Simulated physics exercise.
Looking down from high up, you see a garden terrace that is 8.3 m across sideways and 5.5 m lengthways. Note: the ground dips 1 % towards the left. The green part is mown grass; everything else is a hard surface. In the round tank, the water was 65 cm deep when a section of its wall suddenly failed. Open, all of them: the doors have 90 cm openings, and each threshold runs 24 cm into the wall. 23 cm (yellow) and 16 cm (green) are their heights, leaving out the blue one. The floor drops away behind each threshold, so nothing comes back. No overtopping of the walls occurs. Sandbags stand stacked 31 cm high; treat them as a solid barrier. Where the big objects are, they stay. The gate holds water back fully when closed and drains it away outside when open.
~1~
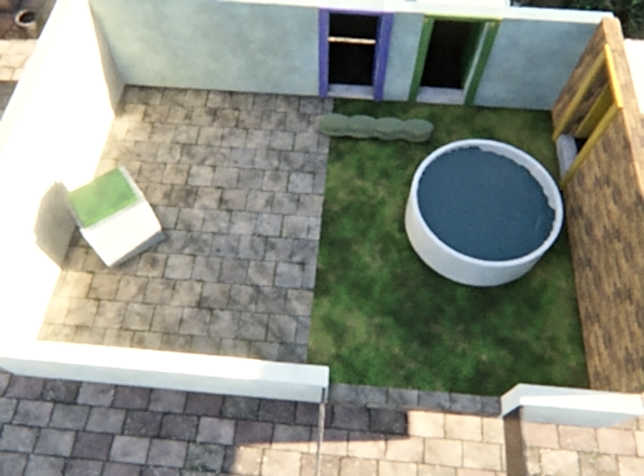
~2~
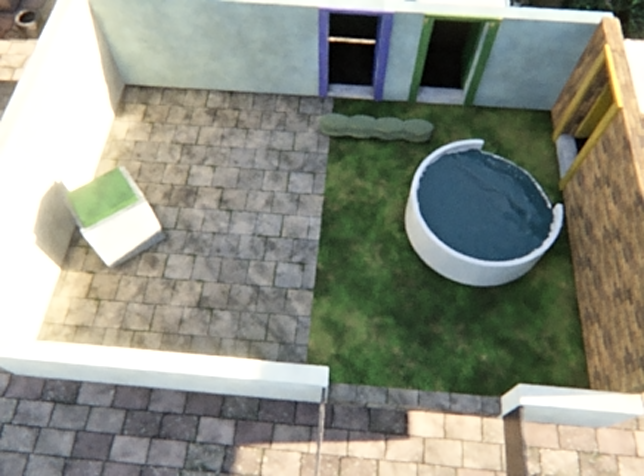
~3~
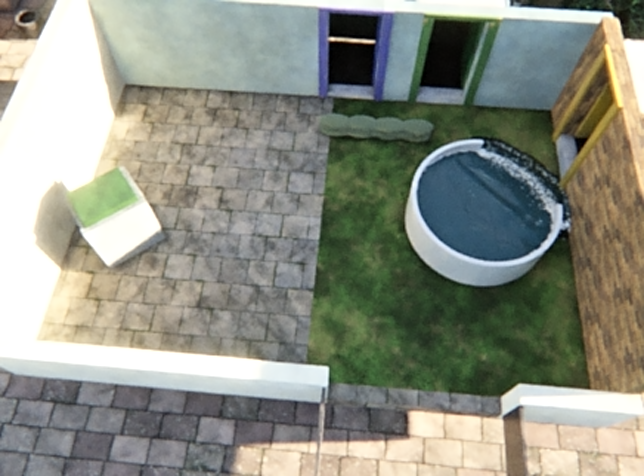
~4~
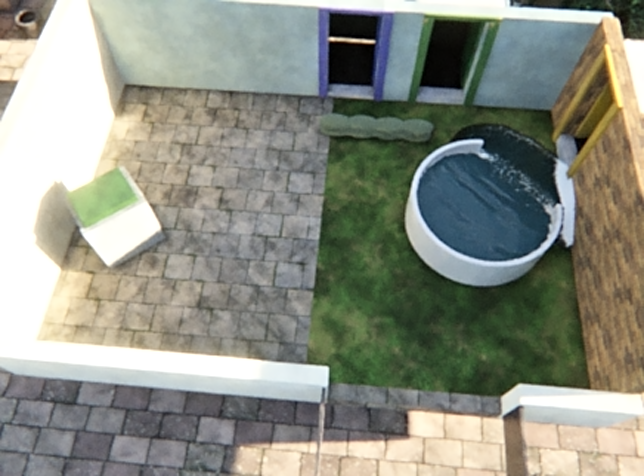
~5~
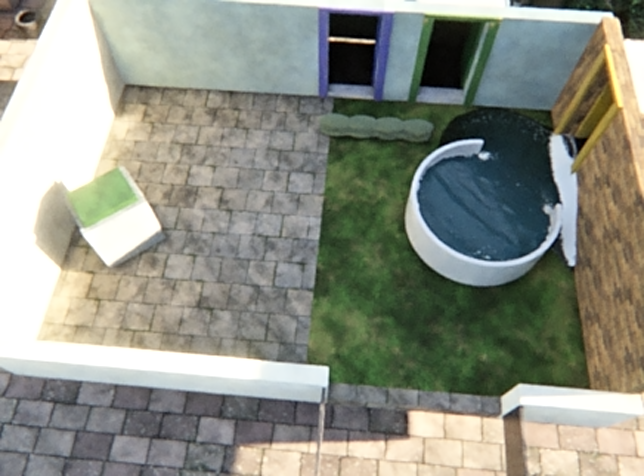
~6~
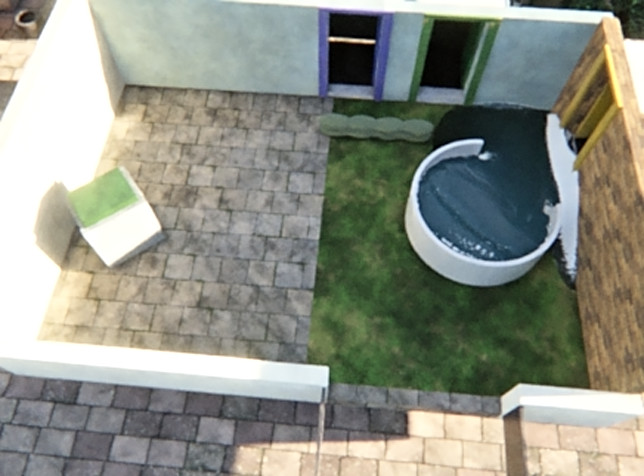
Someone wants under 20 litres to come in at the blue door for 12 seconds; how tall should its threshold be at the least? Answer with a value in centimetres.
It should be at least about 12 cm tall.
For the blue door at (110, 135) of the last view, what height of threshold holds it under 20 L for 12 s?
Minimum: Close to 10.5 cm.
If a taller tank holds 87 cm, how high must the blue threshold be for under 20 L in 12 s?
Minimum height: Approx. 15 cm.
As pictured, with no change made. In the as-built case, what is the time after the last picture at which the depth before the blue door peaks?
At about 2.4 s.
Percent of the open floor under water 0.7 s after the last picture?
Wet: Close to 15 %.
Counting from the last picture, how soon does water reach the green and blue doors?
Green: 0.3 s; blue: 1.6 s.
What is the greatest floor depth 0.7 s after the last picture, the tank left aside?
I'd put it near 60 cm.
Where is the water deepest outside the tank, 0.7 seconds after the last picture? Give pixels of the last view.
About (552, 113).
Then, 0.7 s after the last picture water covers 15 % of the floor, deepest (60 cm) near (552, 113); it has not reached the blue door.
Then, 2.3 s after the last picture water covers 30 % of the floor, deepest (30 cm) near (437, 136); 16 cm at the blue door, 3 litres in over its 9 cm threshold.
Then, 11.3 s after the last picture water covers 100 % of the floor, deepest (10 cm) near (107, 138); 7 cm at the blue door, 46 litres in over its 9 cm threshold.
At the blue door as built, the water peaked near 16 cm, 2.3 s after the last picture.
With a threshold of 10.5 cm, 30 litres would have come in within the 12 s; with 14 cm, 8 litres. So under 20 litres takes about 12 cm.
